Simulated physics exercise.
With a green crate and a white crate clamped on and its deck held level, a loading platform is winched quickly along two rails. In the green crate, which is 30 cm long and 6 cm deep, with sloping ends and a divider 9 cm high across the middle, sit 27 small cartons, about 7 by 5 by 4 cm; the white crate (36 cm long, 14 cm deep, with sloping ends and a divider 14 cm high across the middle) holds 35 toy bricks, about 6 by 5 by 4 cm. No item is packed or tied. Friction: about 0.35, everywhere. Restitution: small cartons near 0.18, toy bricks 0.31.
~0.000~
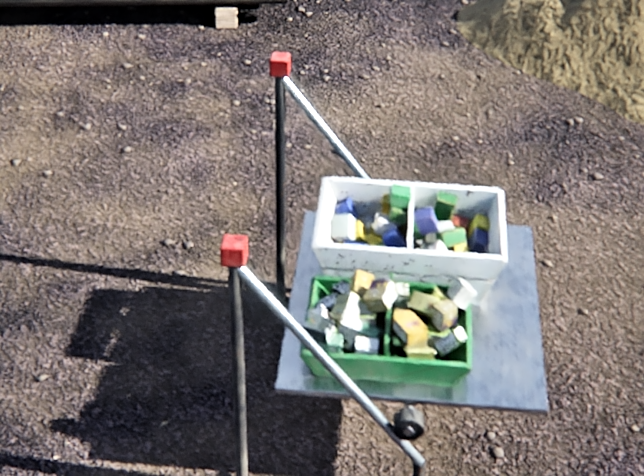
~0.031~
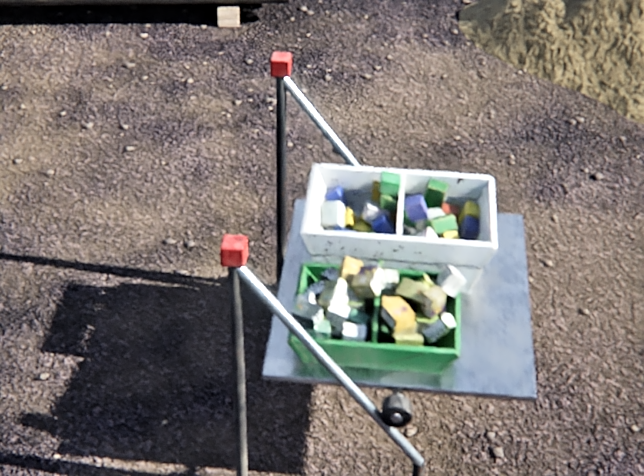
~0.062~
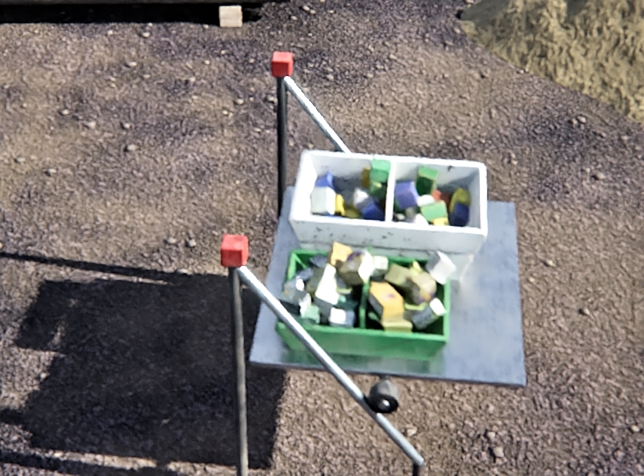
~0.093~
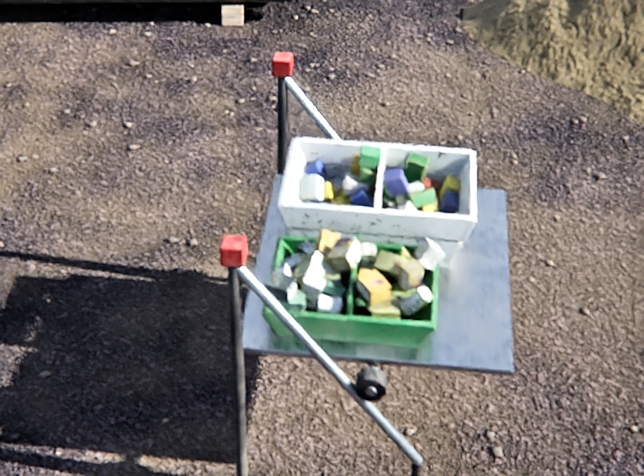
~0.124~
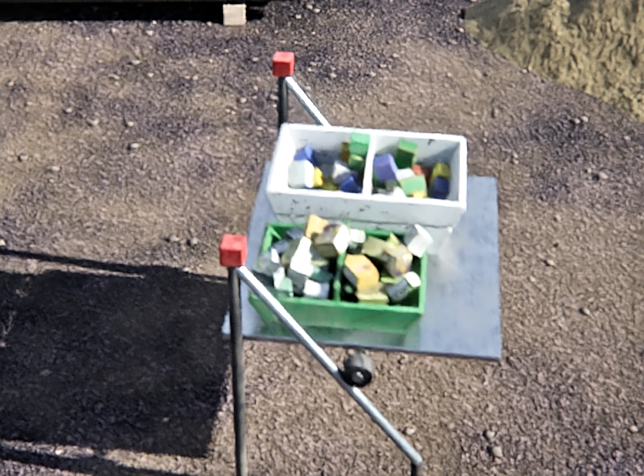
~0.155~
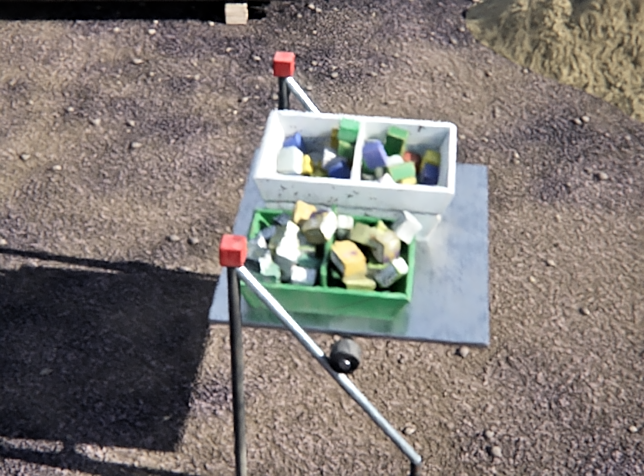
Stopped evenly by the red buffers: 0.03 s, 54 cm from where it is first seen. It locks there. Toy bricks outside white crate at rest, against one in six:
Below.
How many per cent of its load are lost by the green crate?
For the green crate, roughly 45 percent.
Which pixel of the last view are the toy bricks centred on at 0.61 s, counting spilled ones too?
Middle approx. (288, 83).
After 0.33 s, it meets the buffers.
After 0.45 s, green crate 23 in, 4 out and white crate 35 in, 0 out.
After 0.61 s, green crate 17 in, 10 out and white crate 34 in, 1 out.
After 0.83 s, green crate 16 in, 11 out and white crate 34 in, 1 out.
When it is over (at 1.38 s), green crate 15 in, 12 out and white crate 34 in, 1 out. Asked share, 1 of 35, 3 per cent.
